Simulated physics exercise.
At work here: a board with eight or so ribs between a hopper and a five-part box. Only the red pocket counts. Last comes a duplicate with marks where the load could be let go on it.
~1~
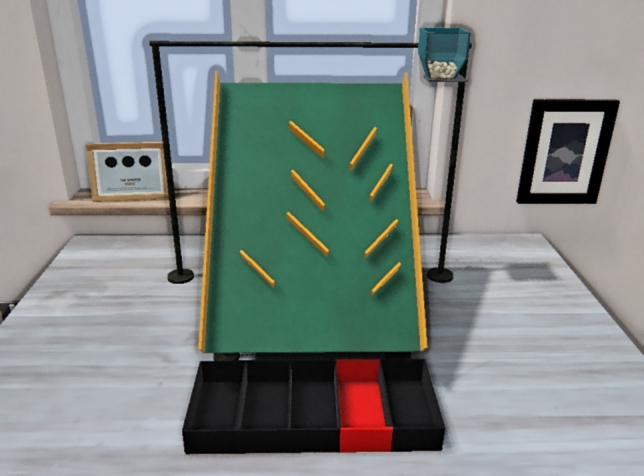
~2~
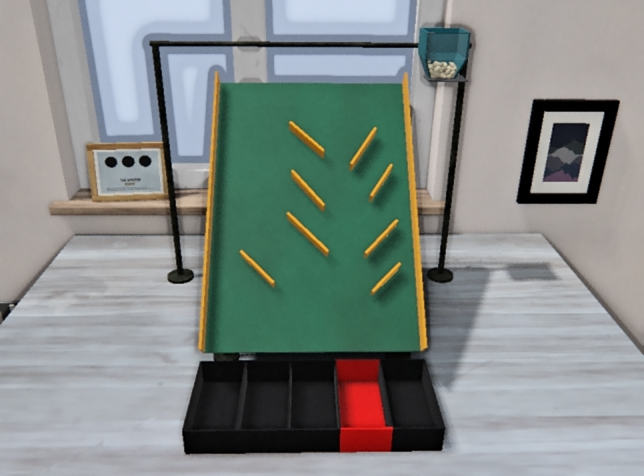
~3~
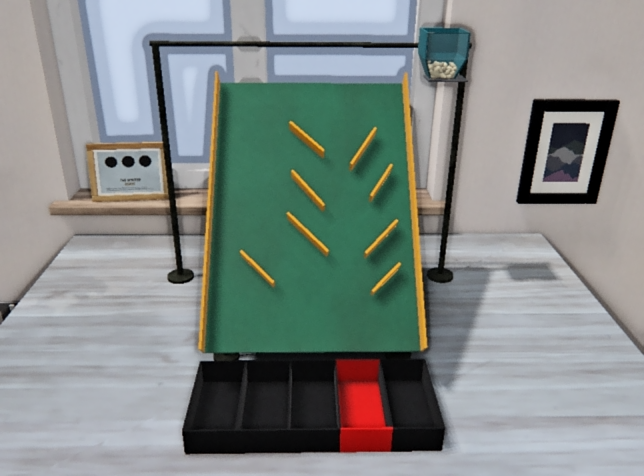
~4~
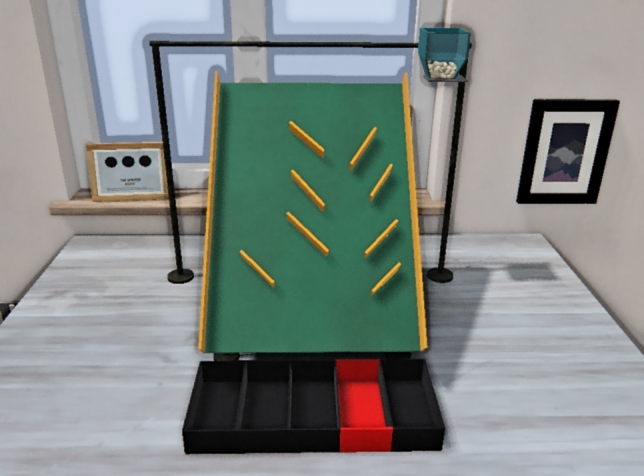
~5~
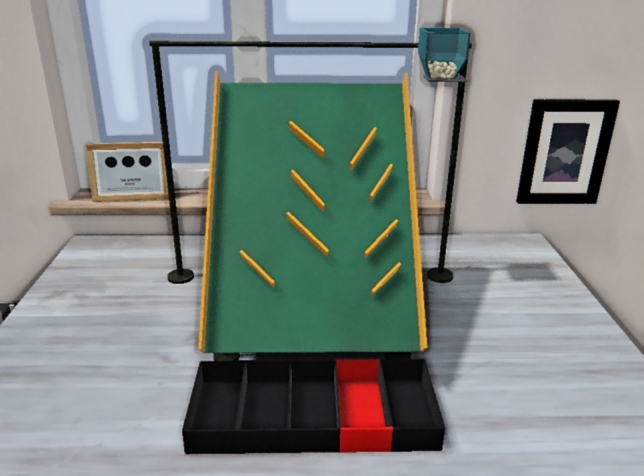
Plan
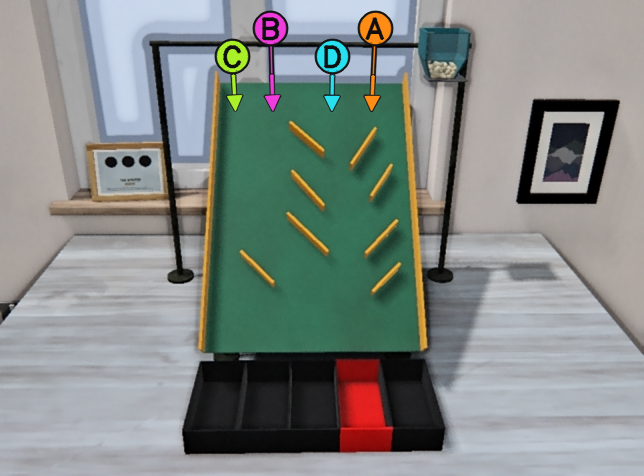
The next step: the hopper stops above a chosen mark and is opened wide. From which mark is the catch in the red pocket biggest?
I would pick mark D.
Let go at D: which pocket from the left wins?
The fourth from the left.
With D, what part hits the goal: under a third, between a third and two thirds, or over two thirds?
Mark D gives over two thirds.
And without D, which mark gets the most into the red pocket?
That is mark A.
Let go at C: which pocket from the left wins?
The first from the left.
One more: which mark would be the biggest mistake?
C.
On the marked copy, mark A meets the board at (371, 105); mark B meets the board at (272, 105); mark C meets the board at (235, 104); mark D meets the board at (331, 105).
Choosing A, about half in the red pocket, about half in other pockets.
Choosing B, about a quarter in the red pocket, most in other pockets.
Choosing C, a small part in the red pocket, most in other pockets.
Choosing D, most in the red pocket, about a quarter in other pockets, a stray few outside the box.
